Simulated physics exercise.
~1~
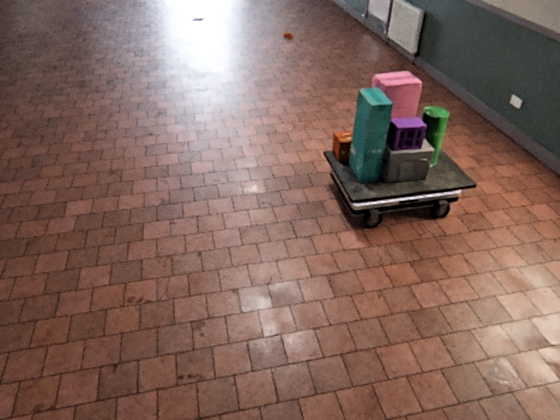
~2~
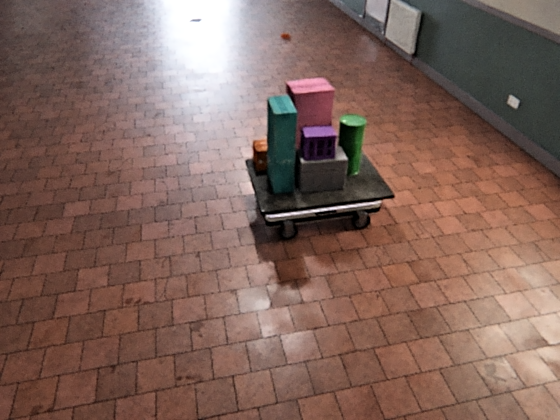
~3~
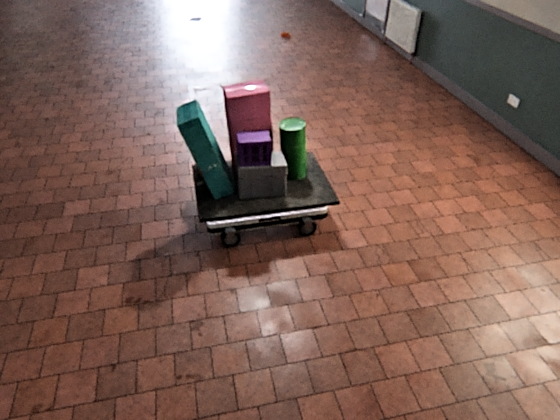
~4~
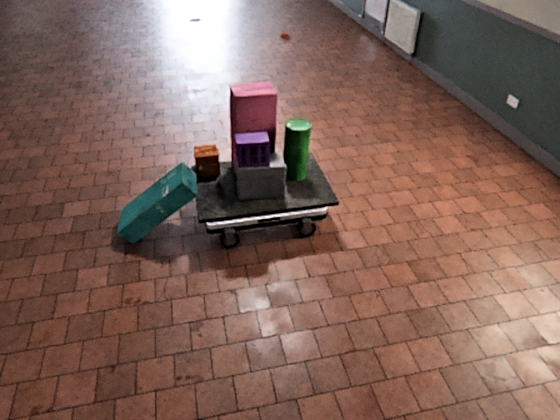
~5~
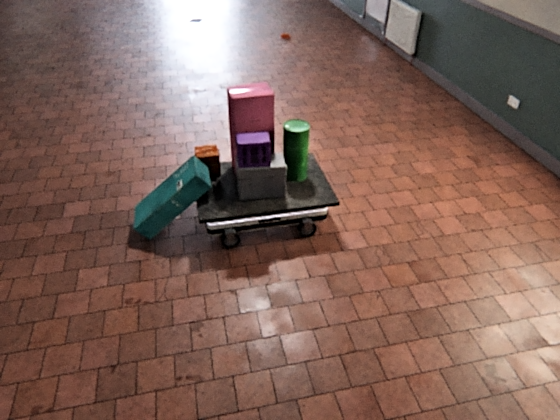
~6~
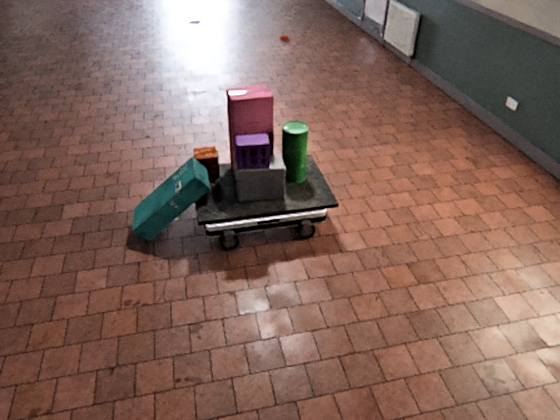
Turquoise box tipping off the left edge of a loaded cart as it rolls left and stops, ending slanted beside it.
